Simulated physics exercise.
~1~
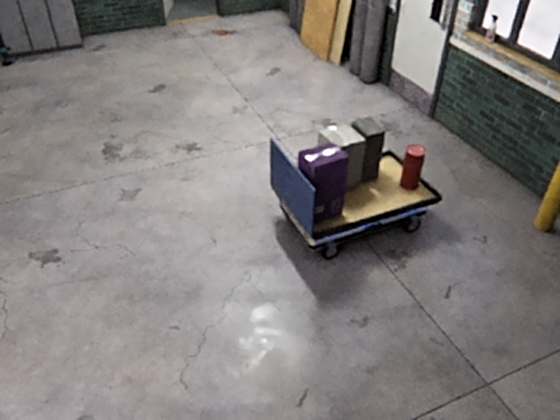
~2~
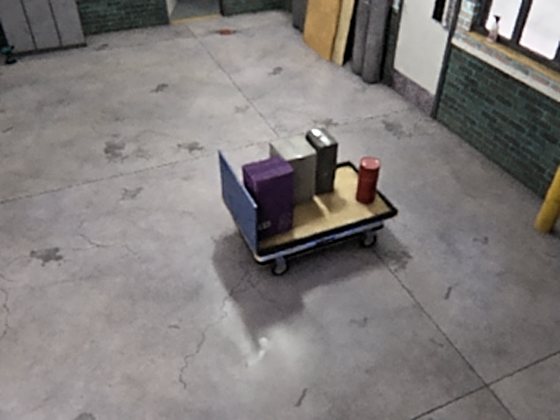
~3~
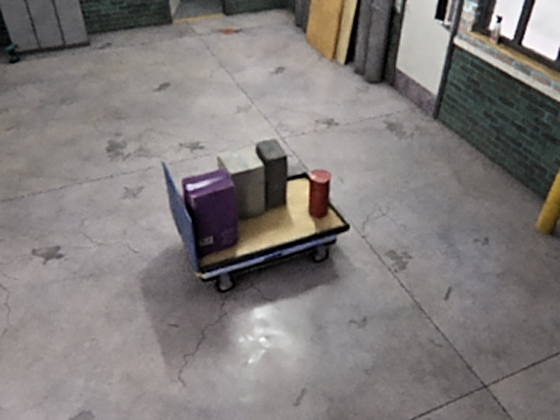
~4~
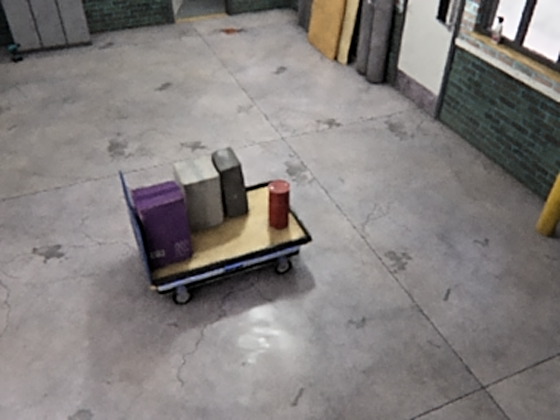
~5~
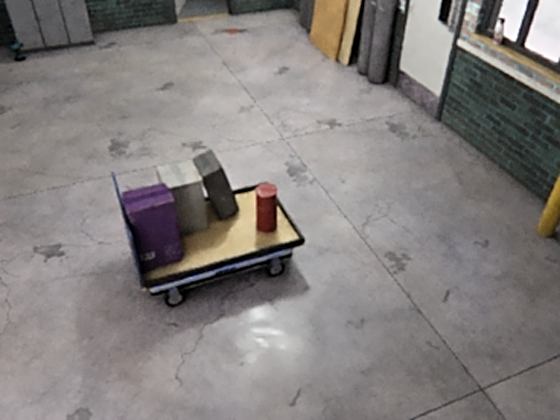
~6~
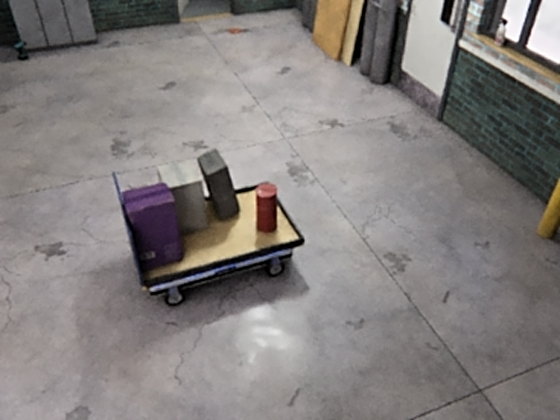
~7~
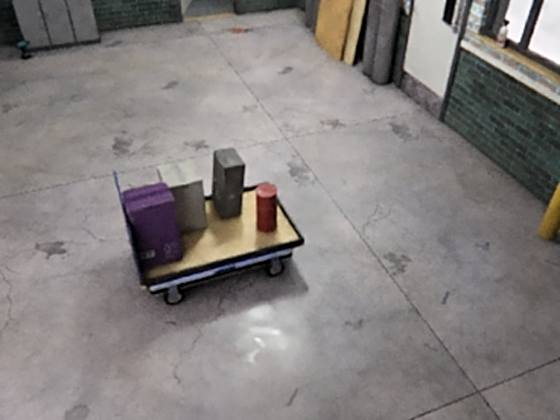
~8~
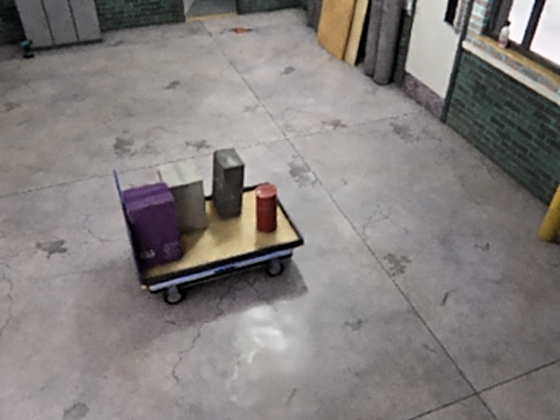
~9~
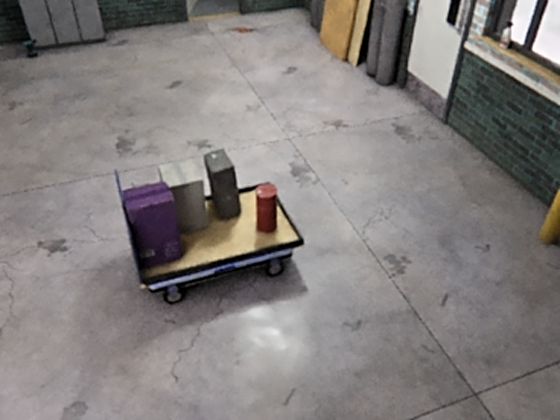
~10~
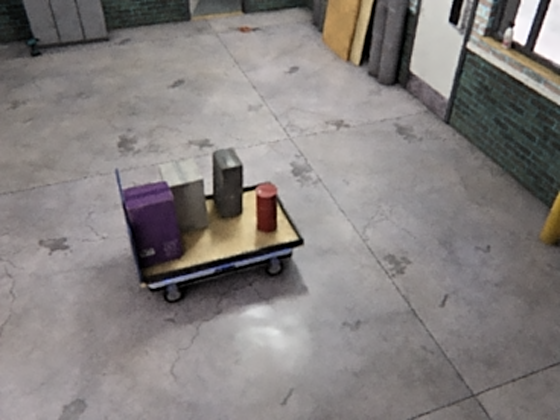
To begin with, a low cart with a blue board at its left end carries a purple box, a white box, a dark grey box and a red canister across a cracked concrete floor. It rolls to the left and slightly toward the viewer, its load riding upright. As the cart slows and comes to a halt, the grey box tips to the left, toward the white box. It then rocks back upright while the others stay standing. The cart remains still as the view drifts slightly, and everything ends upright on the deck, the purple box still beside the board.
